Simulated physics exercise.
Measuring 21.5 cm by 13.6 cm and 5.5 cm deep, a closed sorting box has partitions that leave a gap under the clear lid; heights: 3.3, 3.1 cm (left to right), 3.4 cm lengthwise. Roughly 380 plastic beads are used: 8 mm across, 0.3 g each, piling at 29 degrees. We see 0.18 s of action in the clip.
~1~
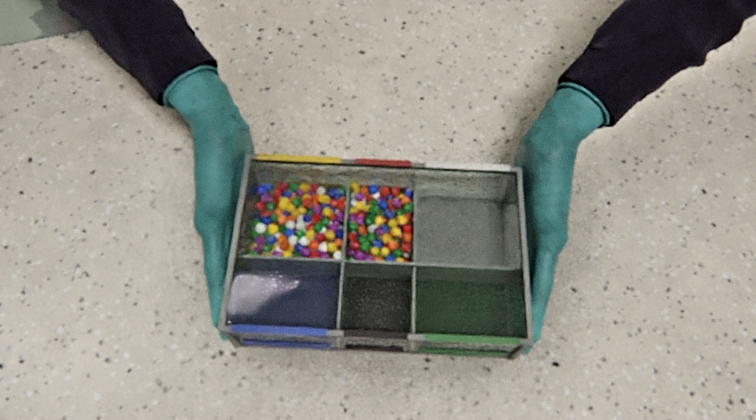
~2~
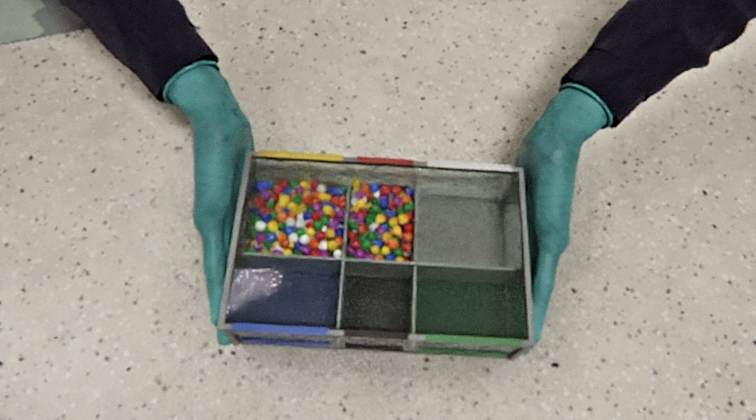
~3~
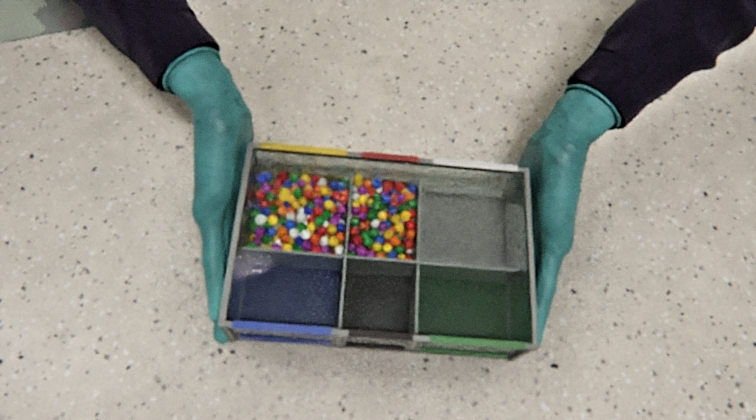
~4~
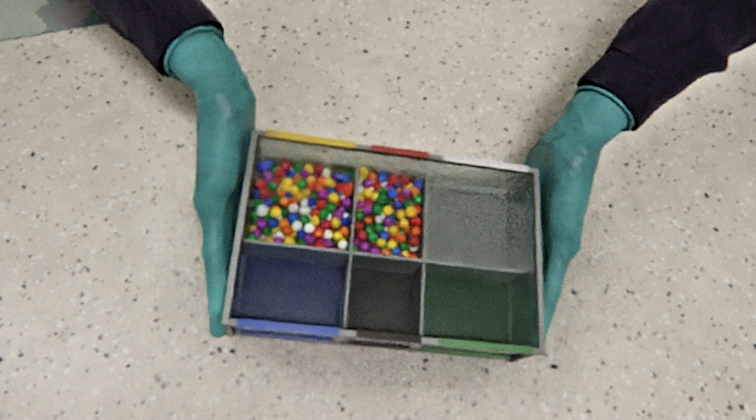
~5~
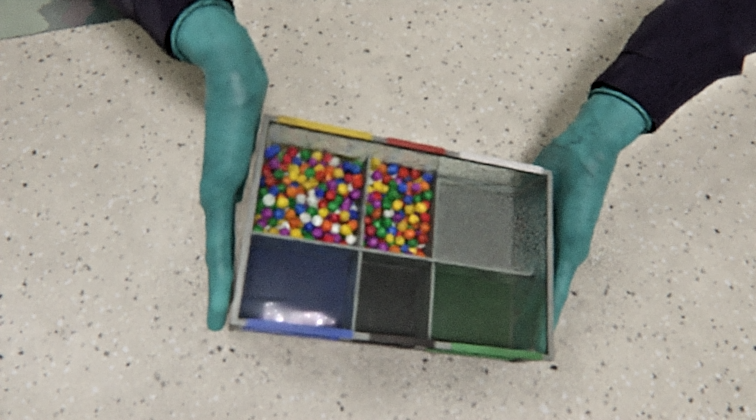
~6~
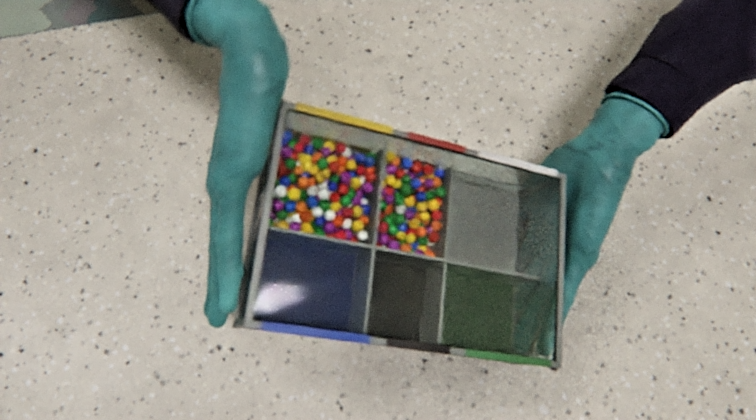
Two teal-gloved hands held a clear-lidded box with six compartments level above a speckled floor, then steadily tilted it down toward the right while the colorful beads stayed in the two upper-left compartments.
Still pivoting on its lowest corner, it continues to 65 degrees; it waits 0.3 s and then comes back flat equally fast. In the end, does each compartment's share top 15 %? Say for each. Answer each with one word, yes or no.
Red: Yes. Blue: No. Green: Yes. Yellow: Yes. White: No. Black: No.
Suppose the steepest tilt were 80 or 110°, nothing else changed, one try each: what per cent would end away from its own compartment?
I'd put them near 70 and 100 percent in that order.
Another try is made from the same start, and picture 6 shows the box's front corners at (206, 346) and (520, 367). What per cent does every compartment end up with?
By the end, red has 30%, blue has 25%, green has 0%, yellow has 45%, white has 0% and black has 0%.
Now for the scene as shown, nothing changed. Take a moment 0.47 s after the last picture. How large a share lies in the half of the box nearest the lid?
Roughly 30 per cent.
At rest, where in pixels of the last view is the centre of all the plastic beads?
Roughly pixel (399, 259).
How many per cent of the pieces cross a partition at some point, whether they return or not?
The share comes out near 45 per cent.
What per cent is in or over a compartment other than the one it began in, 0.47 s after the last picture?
Roughly 35 per cent.
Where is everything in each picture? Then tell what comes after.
Box tilt 0 degrees, front corners at (225, 326) and (527, 340); red 40 %, yellow 60 %, in the first picture.
Box tilt 1 degrees, front corners at (224, 324) and (528, 341), in the second picture.
Box tilt 4 degrees, front corners at (225, 322) and (532, 344), lowest corner right front, in the third picture.
Box tilt 10 degrees, front corners at (229, 319) and (539, 349), lowest corner right front, in the fourth picture.
Box tilt 17 degrees, front corners at (238, 318) and (547, 355), lowest corner right front, in the fifth picture.
Box tilt 24 degrees, front corners at (252, 321) and (555, 362), lowest corner right front; red 40 %, yellow 60 %, in the sixth picture.
Then, 0.47 s after the last picture, tilt 65 degrees; red 35 %, green 15 %, yellow 35 %, white 10 %, black 5 %.
Then, 0.77 s after the last picture, tilt 39 degrees; red 30 %, green 30 %, yellow 25 %, white 10 %, black 5 %.
Then, 1.18 s after the last picture, tilt 0 degrees; red 30 %, green 30 %, yellow 25 %, white 10 %, black 5 %.
In the end, red 30 %, blue 0 %, green 30 %, yellow 25 %, white 10 %, black 5 %.
